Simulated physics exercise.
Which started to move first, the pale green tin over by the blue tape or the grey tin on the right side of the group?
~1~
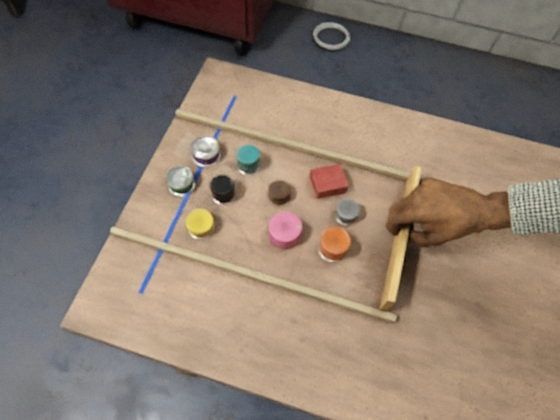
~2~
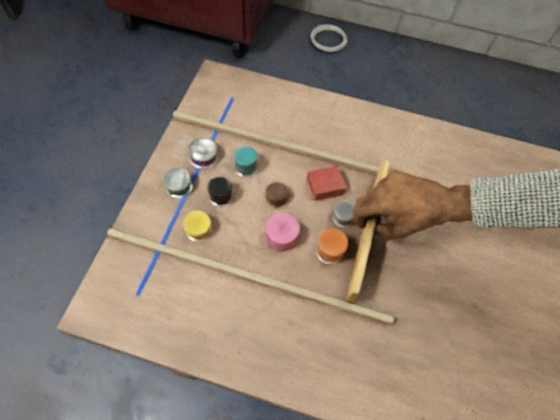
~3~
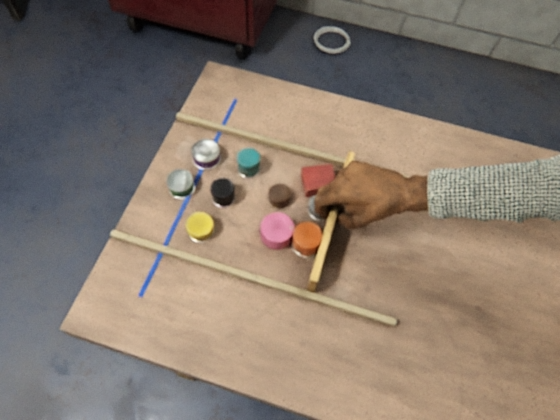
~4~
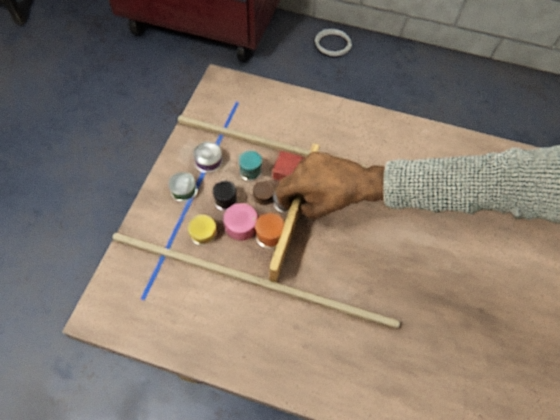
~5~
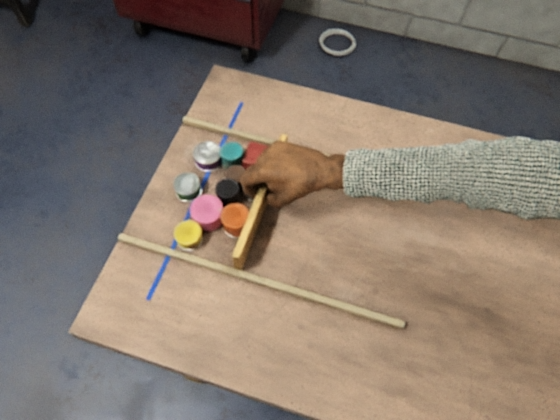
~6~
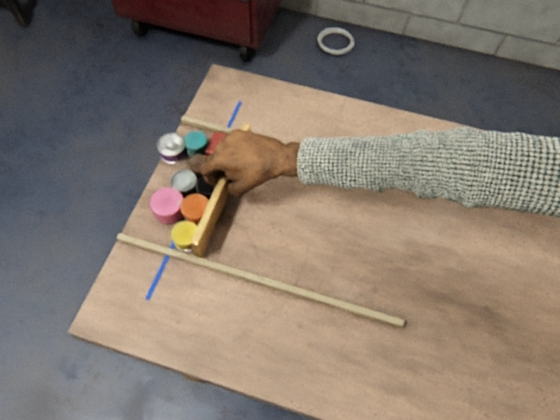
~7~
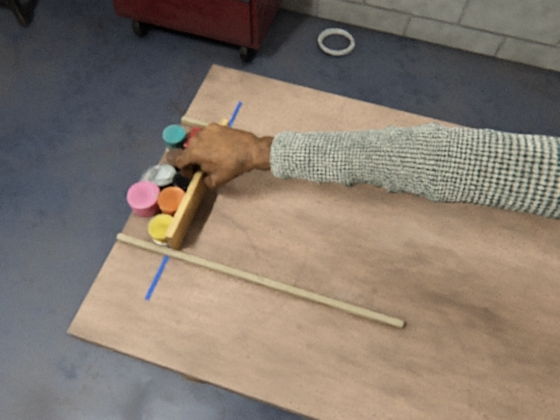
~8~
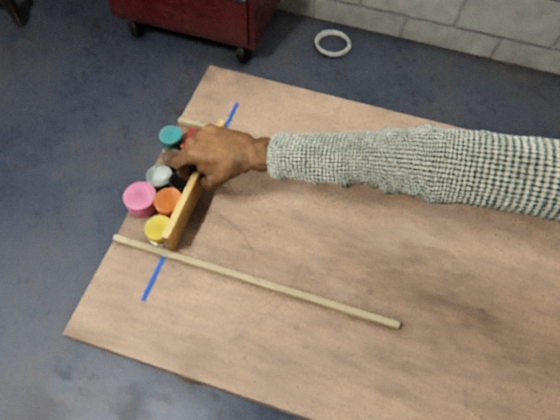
The grey tin on the right started to move first, as the board pushed left. The pale green tin by the tape stayed put until near the end of the push.
